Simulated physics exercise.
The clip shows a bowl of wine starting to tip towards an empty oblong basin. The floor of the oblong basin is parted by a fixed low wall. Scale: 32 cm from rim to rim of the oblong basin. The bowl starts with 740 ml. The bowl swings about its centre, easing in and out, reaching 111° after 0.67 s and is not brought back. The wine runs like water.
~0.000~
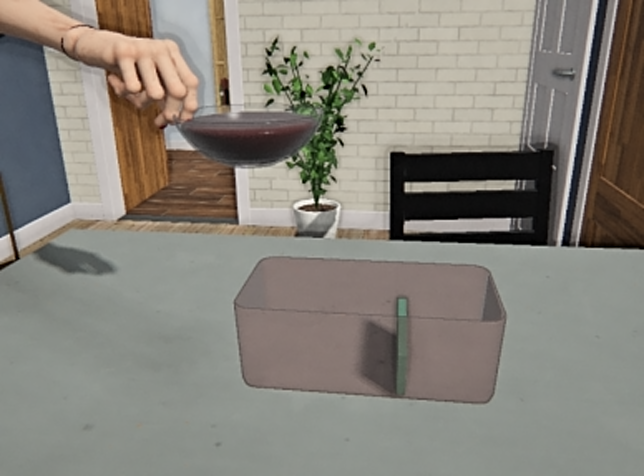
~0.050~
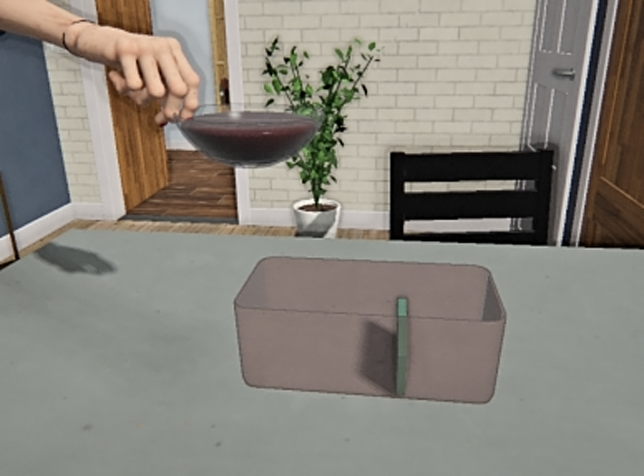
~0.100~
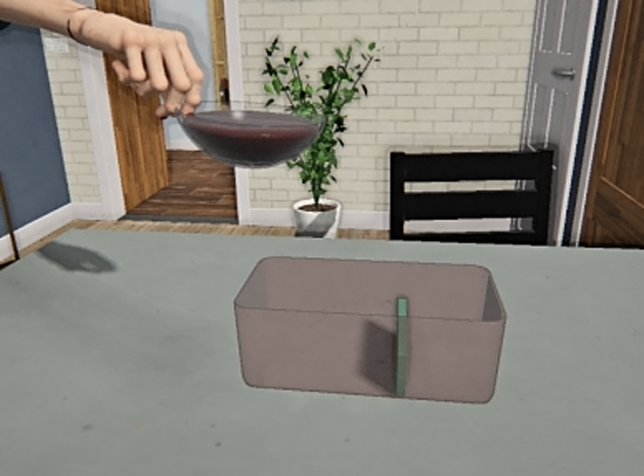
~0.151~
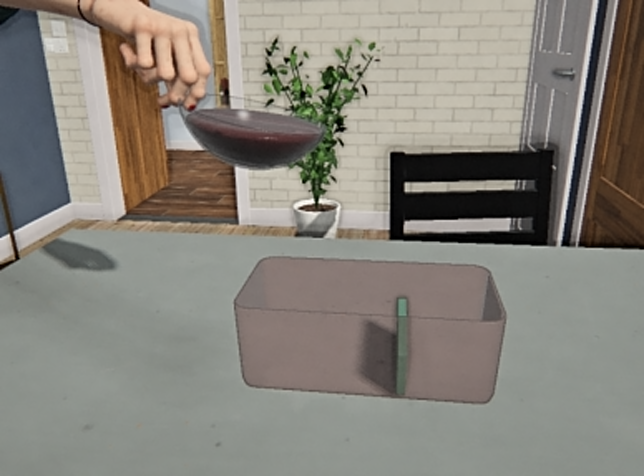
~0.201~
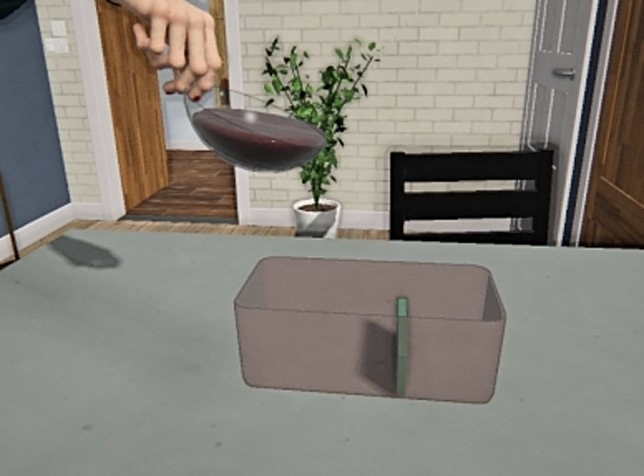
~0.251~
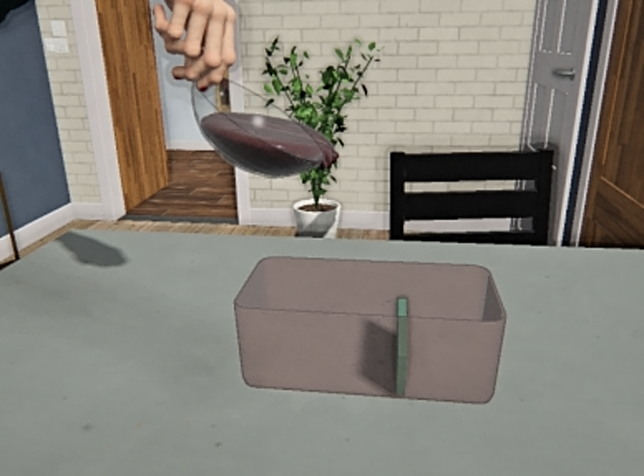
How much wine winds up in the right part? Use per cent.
Roughly 6 per cent is past the wall.
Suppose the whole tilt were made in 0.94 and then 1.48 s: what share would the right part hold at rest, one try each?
In turn about 5 and 10 per cent.
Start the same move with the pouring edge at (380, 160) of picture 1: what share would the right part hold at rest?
Then about 55 per cent.
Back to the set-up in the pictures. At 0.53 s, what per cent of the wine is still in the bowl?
Some 0 per cent.
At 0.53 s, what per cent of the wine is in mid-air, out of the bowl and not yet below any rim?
Near 34 in a hundred.
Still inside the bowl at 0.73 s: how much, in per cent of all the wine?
Some 0 per cent.
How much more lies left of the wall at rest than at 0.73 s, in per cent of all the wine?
Some 2 per cent.
After 0.53 s the tilt is 99° and 0 per cent is still to pour, 66 is left of the wall and 0 right of it.
After 0.73 s the tilt is 111° and 0 per cent is still to pour, 84 is left of the wall and 2 right of it.
After 0.94 s the tilt is 111° and 0 per cent is still to pour, 86 is left of the wall and 6 right of it.
After 1.17 s the tilt is 111° and 0 per cent is still to pour, 86 is left of the wall and 6 right of it.
In the end 86 per cent lies left of the wall, 6 right of it and 9 outside.
